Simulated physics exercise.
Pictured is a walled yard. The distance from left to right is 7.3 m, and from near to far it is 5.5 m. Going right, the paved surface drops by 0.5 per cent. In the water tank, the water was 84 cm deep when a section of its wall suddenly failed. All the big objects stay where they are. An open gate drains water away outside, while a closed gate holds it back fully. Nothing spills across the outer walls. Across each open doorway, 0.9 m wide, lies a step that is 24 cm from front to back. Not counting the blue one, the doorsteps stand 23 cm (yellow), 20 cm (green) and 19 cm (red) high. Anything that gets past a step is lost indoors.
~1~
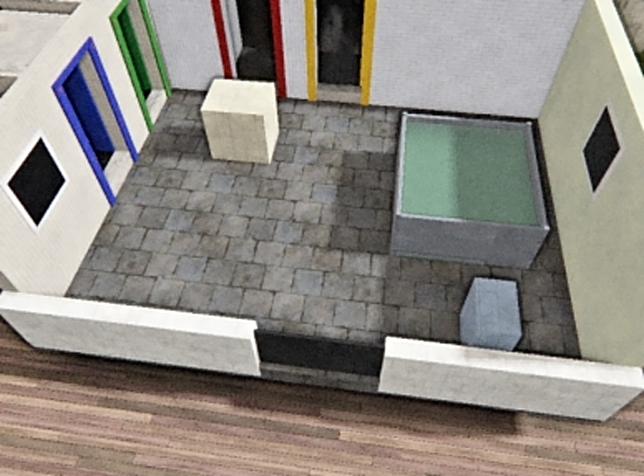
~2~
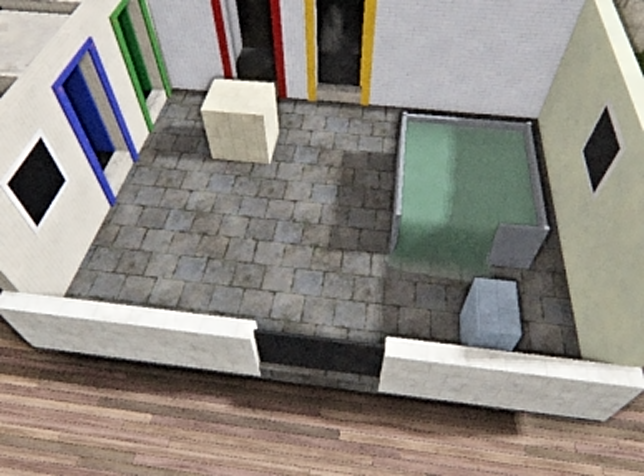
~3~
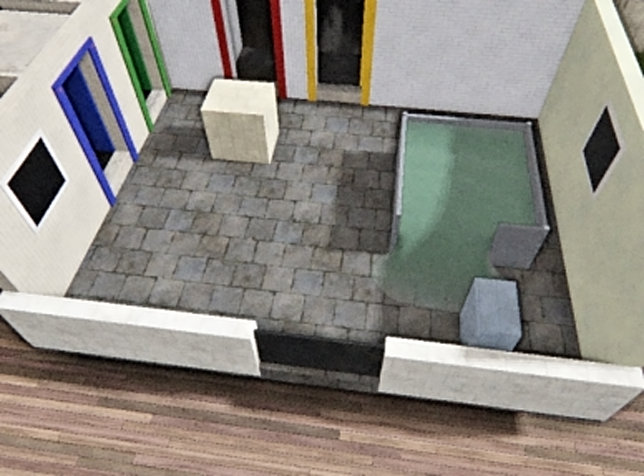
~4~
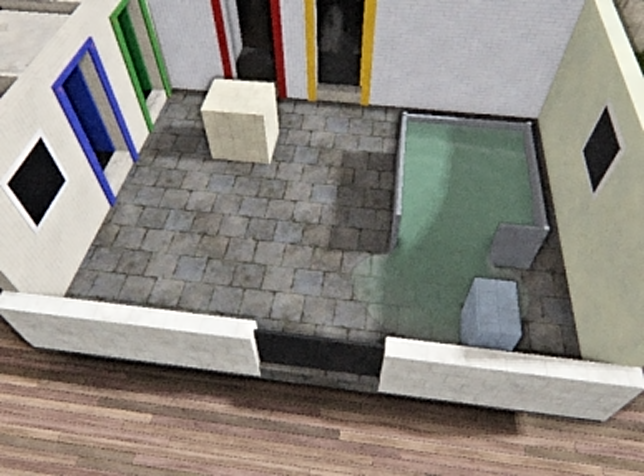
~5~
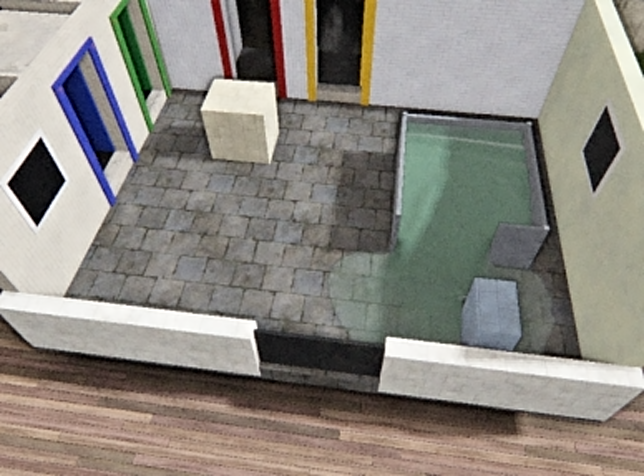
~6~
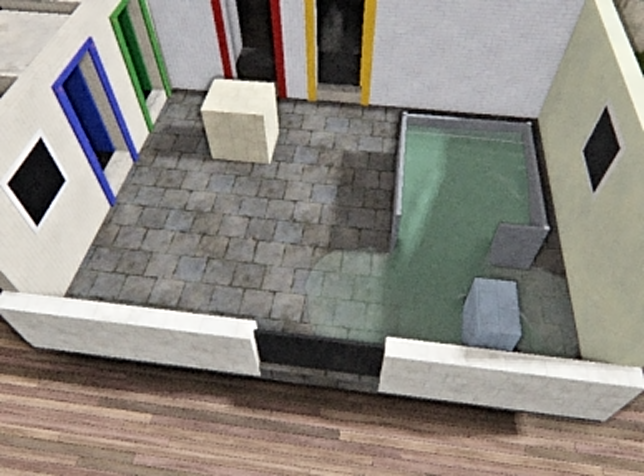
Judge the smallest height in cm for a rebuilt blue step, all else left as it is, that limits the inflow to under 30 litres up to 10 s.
Roughly 9 cm at the least.
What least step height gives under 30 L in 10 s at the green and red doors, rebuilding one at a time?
You'd want about 14.0 centimetres at green and about 9.5 centimetres at red.
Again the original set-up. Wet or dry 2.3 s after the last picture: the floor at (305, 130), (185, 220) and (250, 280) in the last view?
In turn: Not reached, flooded, flooded.
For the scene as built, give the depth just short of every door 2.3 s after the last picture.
Centimetres: Yellow = 0, blue = 8, green = 0, red = 0.
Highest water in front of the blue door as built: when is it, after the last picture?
I'd say near 2.8 seconds.
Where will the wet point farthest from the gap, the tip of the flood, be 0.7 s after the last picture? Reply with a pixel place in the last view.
The tip of the flood lies near (187, 341).
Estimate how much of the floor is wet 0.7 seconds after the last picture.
20 %.
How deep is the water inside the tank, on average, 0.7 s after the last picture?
50 cm, roughly.
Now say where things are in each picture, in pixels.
The first picture shows still water, 84 cm deep, in the water tank at (467, 170); the blue door at (104, 136) is dry.
In the second picture, water pours out at (443, 243) and has run 0.3 m, to (468, 278); about 10 cm deep outside, 84 cm at the back.
In the third picture, the gap is at (442, 245), the front 0.9 m out at (448, 307); the back of the water tank holds 84 cm.
In the fourth picture, water pours out at (441, 247) and has run 1.4 m, to (444, 341); about 13 cm deep outside, 83 cm at the back.
In the fifth picture, water pours out at (441, 247) and has run 1.9 m, to a hidden place; about 9 cm deep outside, 75 cm at the back.
In the sixth picture, water pours out at (441, 248) and has run 2.0 m, to a hidden place; about 8 cm deep outside, 71 cm at the back; 3.9 m in a straight line remain to the blue door at (104, 136).
Then, 0.7 s after the last picture water covers 20 % of the floor, deepest (56 cm) near (412, 357); it has not reached the blue door.
Then, 2.3 s after the last picture water covers 50 % of the floor, deepest (38 cm) near (582, 392); 8 cm at the blue door, 0 litres in over its 27 cm step.
Then, 9.3 s after the last picture water covers 100 % of the floor, deepest (17 cm) near (359, 351); 9 cm at the blue door, 0 litres in over its 27 cm step.
At the blue door as built, the water peaked near 17 cm, 2.9 s after the last picture.
With a step of 7.5 cm, 45 litres would have come in within the 10 s; with 10 cm, 20 litres. So under 30 litres takes about 9 cm.
